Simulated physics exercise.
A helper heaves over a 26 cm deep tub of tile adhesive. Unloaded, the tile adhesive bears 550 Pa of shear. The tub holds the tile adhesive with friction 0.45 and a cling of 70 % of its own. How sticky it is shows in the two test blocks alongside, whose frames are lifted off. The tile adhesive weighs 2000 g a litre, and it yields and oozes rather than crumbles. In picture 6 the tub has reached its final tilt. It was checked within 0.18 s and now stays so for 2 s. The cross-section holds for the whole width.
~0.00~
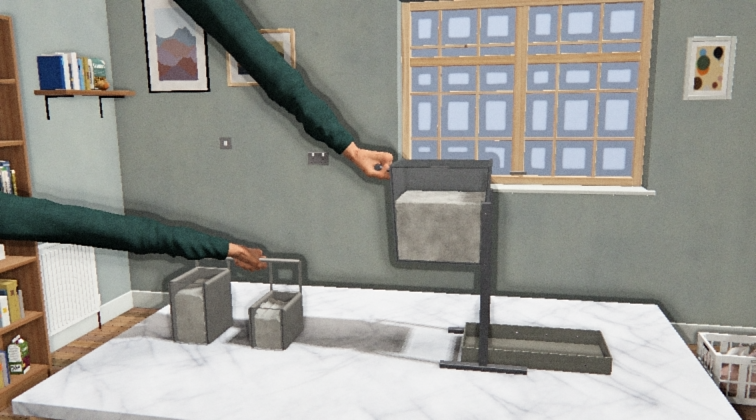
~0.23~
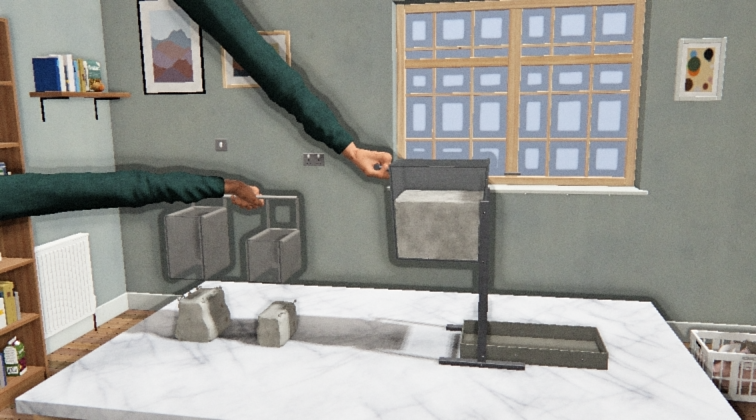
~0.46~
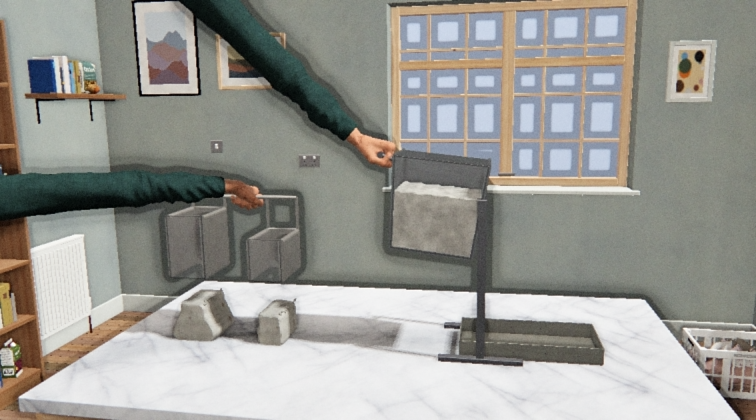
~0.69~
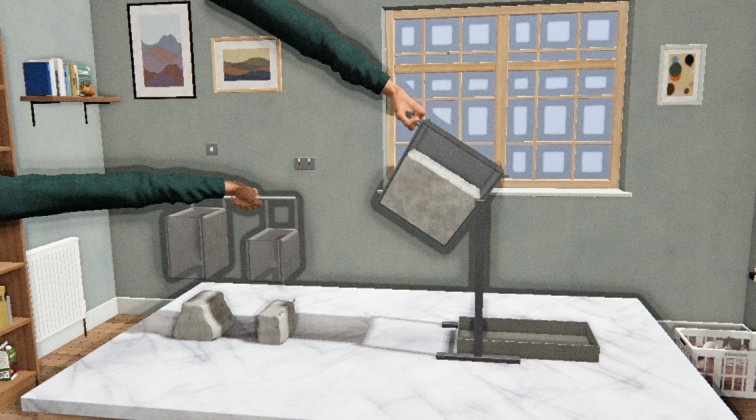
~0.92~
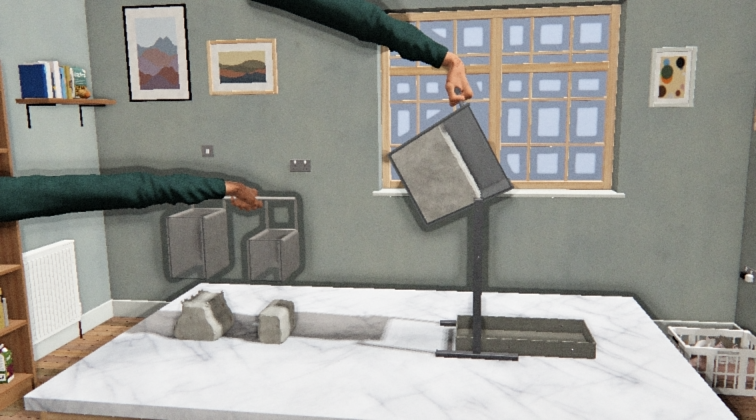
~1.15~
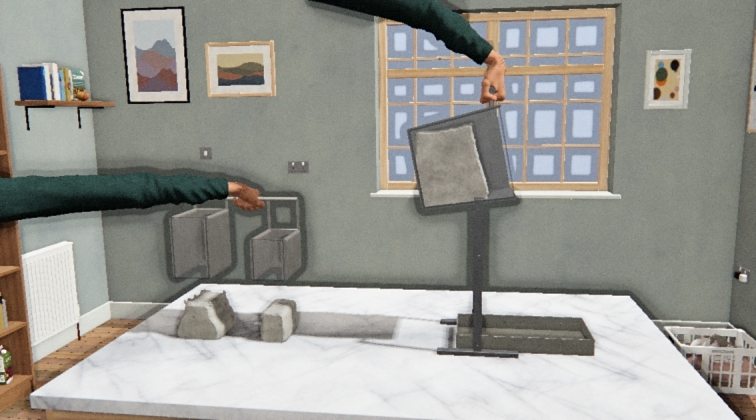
Two hands lift molds off two grey blocks, then tilt a raised tub to the right.
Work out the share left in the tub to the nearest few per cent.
Expect roughly 100 %.
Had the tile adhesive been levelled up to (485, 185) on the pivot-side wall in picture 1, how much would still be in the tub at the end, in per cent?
Then about 80 %.
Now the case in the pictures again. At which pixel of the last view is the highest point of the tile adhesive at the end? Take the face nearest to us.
At about (443, 143).
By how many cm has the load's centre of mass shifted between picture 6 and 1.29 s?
About 3 cm.
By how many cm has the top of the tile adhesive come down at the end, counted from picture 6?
Roughly 5 cm.
By 1.29 s, the tub is at 79 degrees and holds 100 %.
By 1.46 s, the tub is at 79 degrees and holds 100 %.
By 1.63 s, the tub is at 79 degrees and holds 100 %.
By 1.80 s, the tub is at 79 degrees and holds 100 %.
By 3.15 s, at the end, the tub is at 79 degrees and holds 100 %.
